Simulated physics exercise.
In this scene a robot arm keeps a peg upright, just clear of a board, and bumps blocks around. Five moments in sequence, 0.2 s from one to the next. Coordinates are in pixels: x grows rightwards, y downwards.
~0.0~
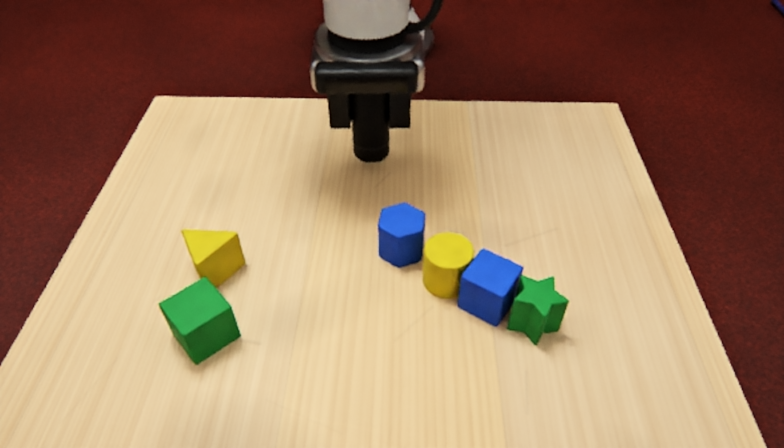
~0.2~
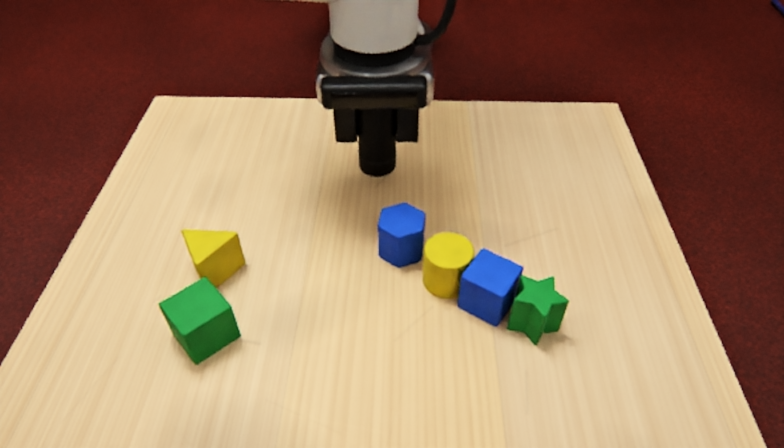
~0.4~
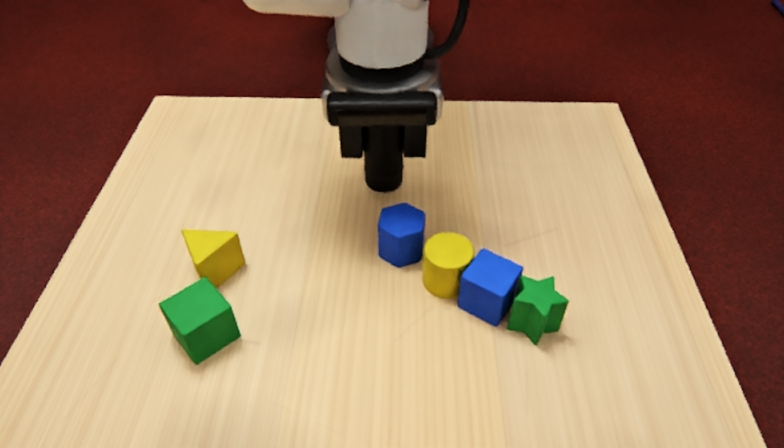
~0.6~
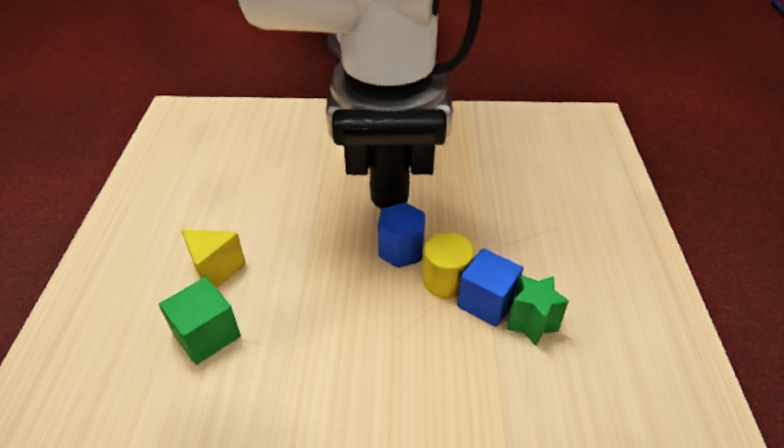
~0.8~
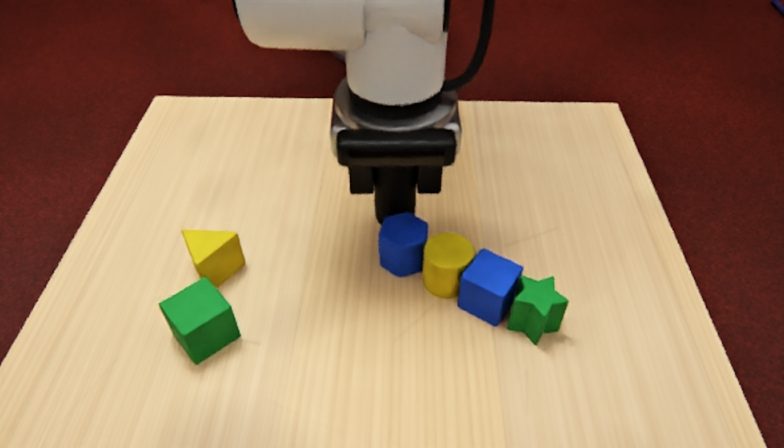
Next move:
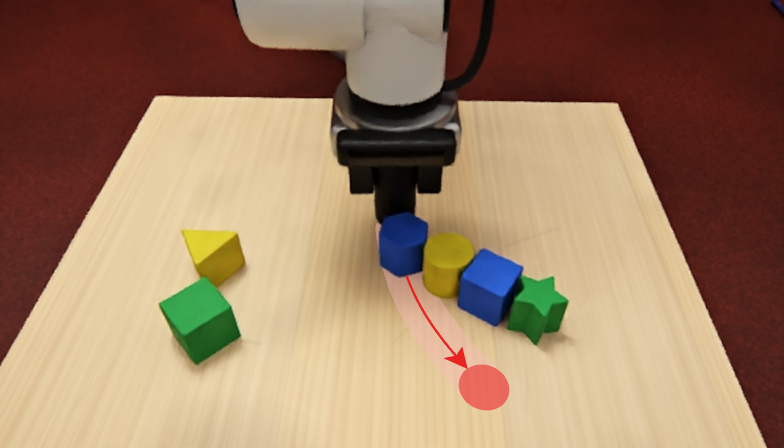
Black peg on a robot arm moving forward over a wooden board and nudging a blue hexagonal block beside a yellow cylinder.
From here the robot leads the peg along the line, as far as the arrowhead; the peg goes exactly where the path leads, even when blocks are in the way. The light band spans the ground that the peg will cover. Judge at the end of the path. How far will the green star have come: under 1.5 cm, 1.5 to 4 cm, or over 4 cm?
The move is medium, 1.5 to 4 cm.
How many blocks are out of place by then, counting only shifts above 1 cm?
Put simply, three or more blocks are moved more than 1 cm.
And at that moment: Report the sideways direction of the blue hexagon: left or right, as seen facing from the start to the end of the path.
Sideways shift: Right.
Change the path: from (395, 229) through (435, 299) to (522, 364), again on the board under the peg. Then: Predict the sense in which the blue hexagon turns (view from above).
From overhead, clockwise.
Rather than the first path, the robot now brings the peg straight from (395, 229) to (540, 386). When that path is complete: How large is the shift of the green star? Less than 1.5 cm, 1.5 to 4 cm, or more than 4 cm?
It gets moved over 4 cm.
The drawn path runs from (395, 229) via (407, 277) and (436, 331), ending at (484, 387).
What follows on the original path. One third of the way, peg at (408, 265); blue hexagon at (403, 283), turned 30° clockwise; yellow round block at (455, 258); blue square block at (503, 273); green star at (546, 295).
Two thirds of the way, peg at (437, 319); blue hexagon at (408, 338), turned 85° clockwise; yellow round block at (482, 282); blue square block at (535, 279), turned 20° anticlockwise; green star at (579, 304).
At the end, peg at (487, 375); blue hexagon at (411, 349), turned 120° clockwise; yellow round block at (482, 282); blue square block at (535, 279), turned 20° anticlockwise; green star at (579, 304).
